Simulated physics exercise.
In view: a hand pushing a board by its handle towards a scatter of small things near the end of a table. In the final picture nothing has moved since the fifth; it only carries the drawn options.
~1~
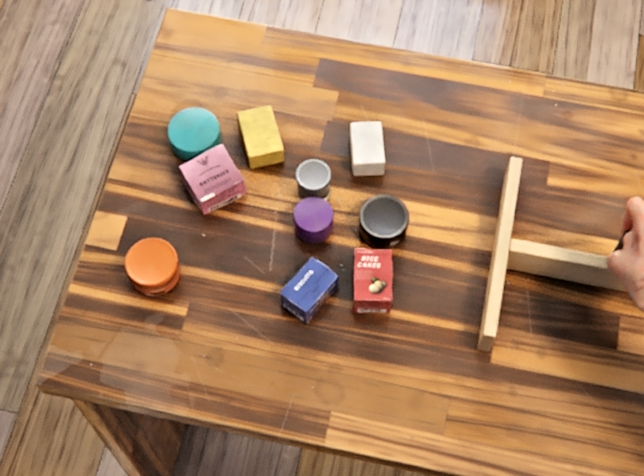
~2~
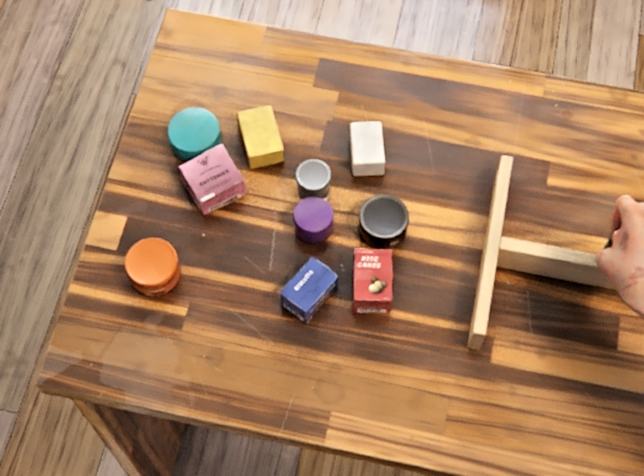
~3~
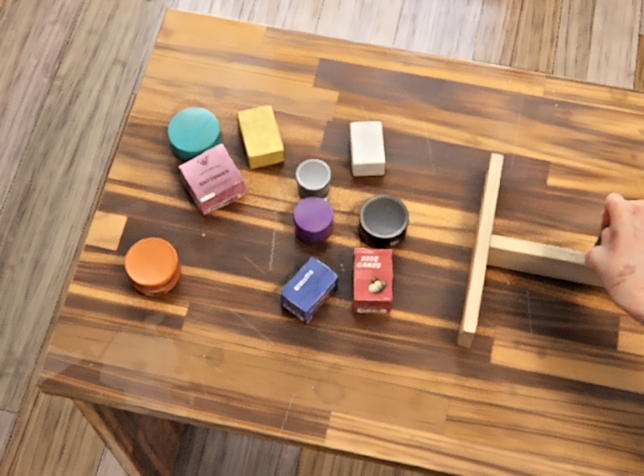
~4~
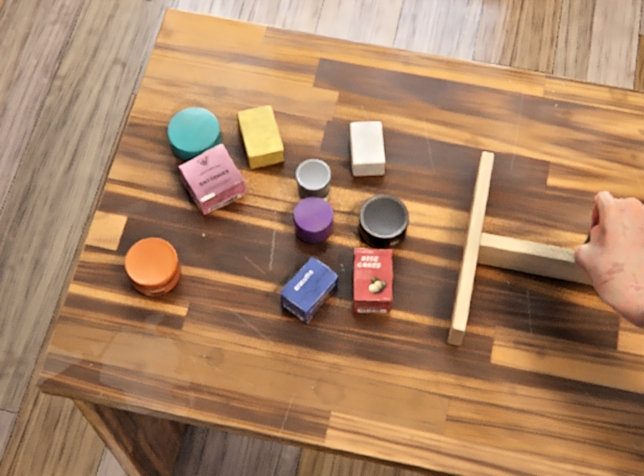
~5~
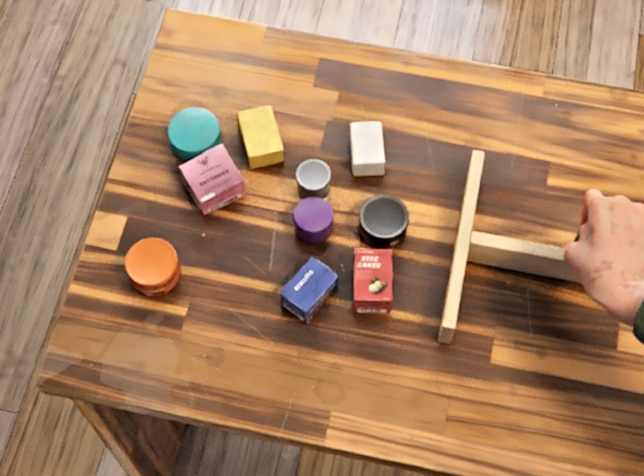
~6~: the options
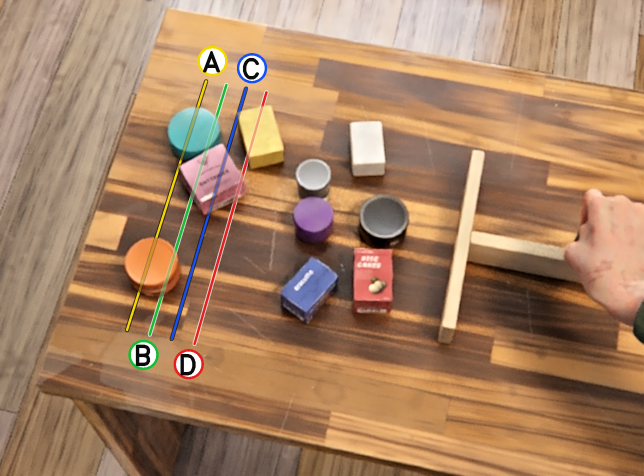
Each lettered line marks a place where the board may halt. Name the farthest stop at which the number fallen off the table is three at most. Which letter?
It can go as far as A.
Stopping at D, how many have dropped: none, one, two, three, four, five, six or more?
In all, none.
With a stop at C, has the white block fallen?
No.
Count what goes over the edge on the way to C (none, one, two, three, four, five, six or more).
In all, none.
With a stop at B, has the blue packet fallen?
No.
On the copy, A at (169, 198); B at (190, 202); C at (211, 206); D at (233, 210).
On A. First, board (355, 214); blue packet (278, 285); white block (352, 145).
Then, board (249, 194); orange jar (128, 263); turquoise tin (174, 126).
Finally, board (169, 179); orange jar over the edge; turquoise tin over the edge; two fallen.
By contrast, B is within the limit but short; C is within the limit but short; D is within the limit but short.
